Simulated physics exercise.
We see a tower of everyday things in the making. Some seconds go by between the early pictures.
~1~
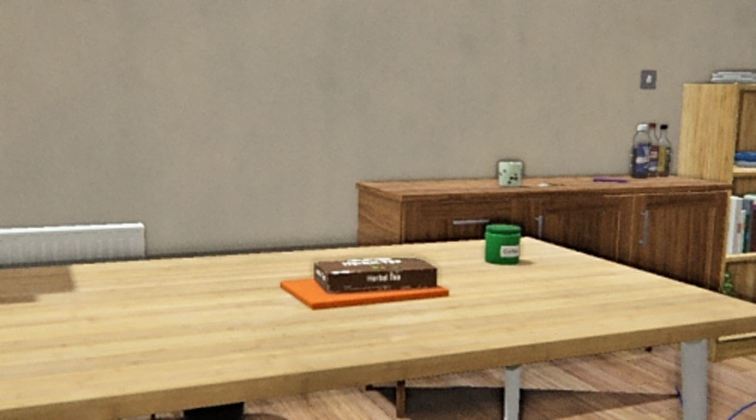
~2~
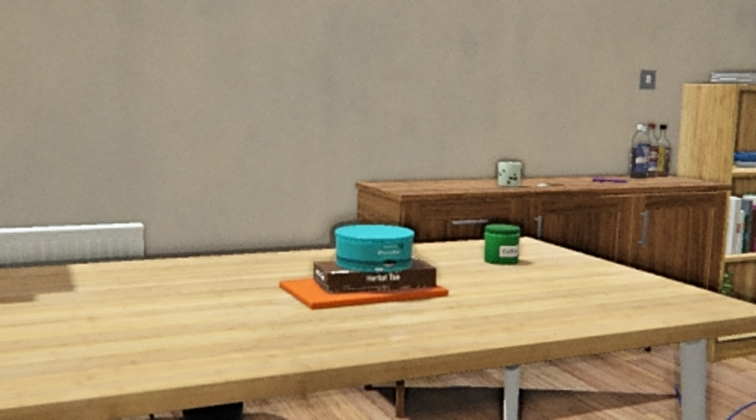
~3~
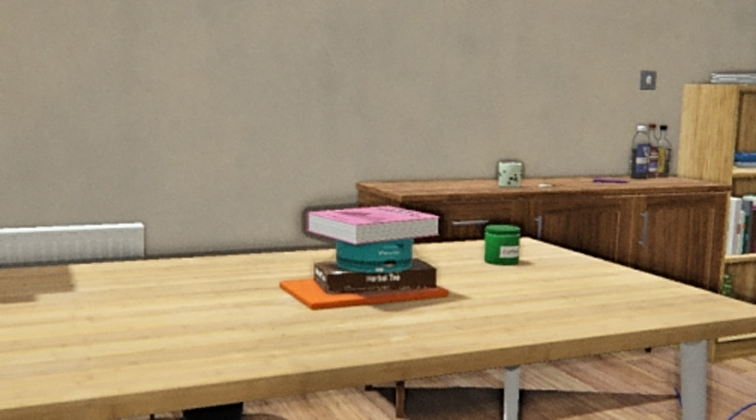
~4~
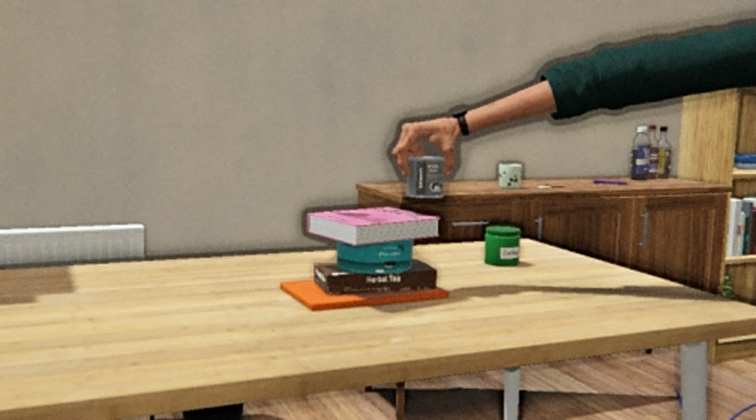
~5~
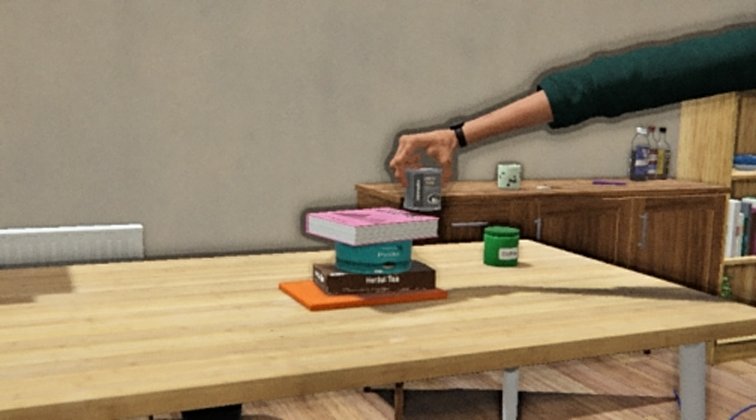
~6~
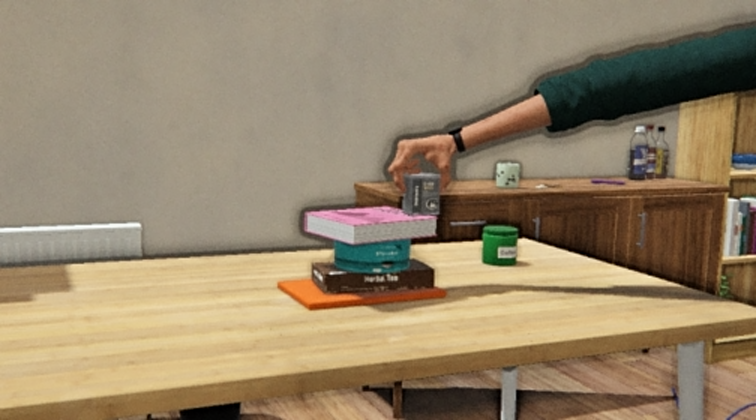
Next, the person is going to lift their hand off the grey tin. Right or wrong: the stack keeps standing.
Wrong, it comes down.
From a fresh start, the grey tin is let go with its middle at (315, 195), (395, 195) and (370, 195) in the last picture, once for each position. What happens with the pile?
Case one: It topples; case two: It stands firm; case three: It stands firm.
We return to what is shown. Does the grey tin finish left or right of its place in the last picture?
Looks like it moves off to the right.
Then, 0.40 s after the last picture, grey tin now fallen.
Then, 0.50 s after the last picture, things are still on the move.
Then, 0.60 s after the last picture, as before.
At rest, fallen, grey tin; the other 5 in place. Seen from the same camera at the end, grey tin near (485, 262). The pile gives way.
